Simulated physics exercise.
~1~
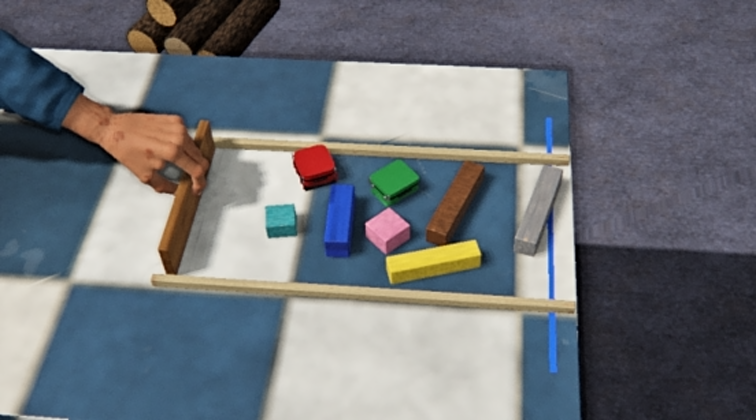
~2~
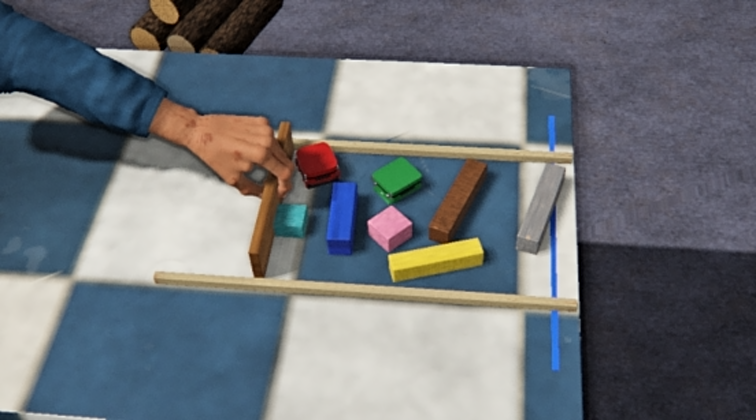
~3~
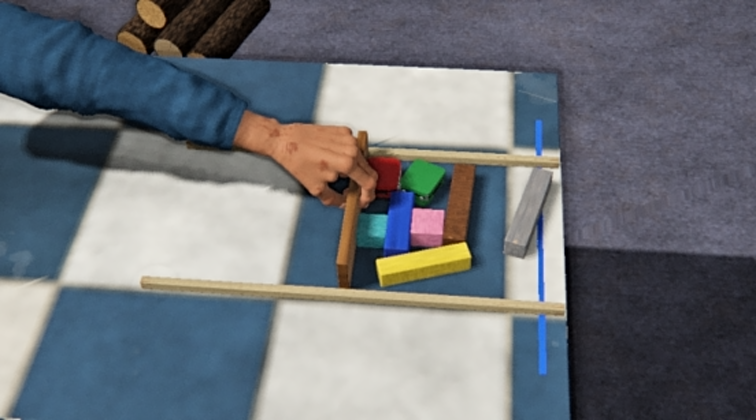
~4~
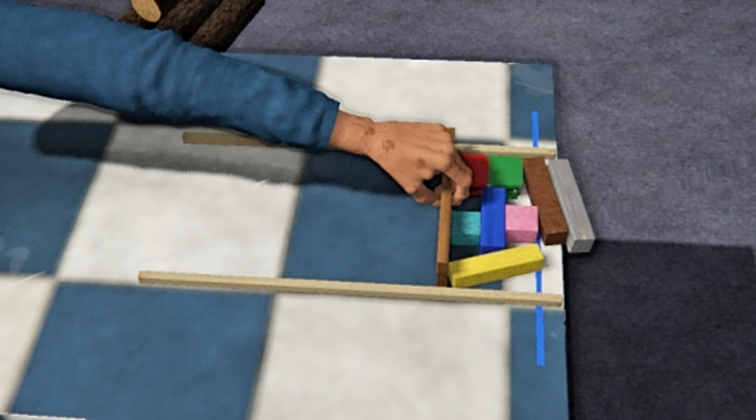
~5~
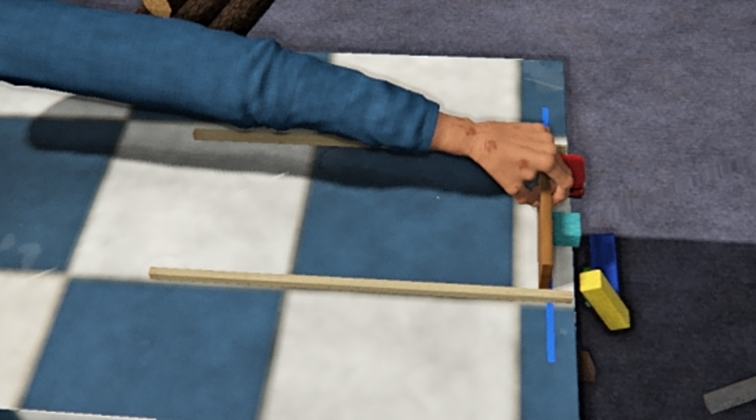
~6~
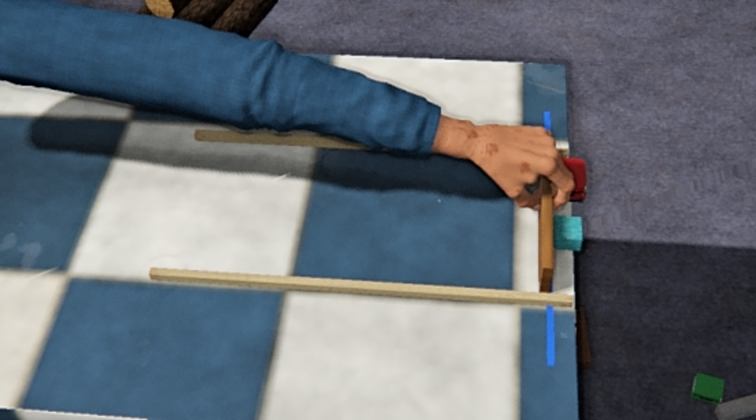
A hand swept a wooden board rightward between two rails, bunching up colourful blocks and sticks and pushing them to the table's edge, where most fell off, leaving the red and turquoise blocks at the edge as the board stopped by the blue tape.
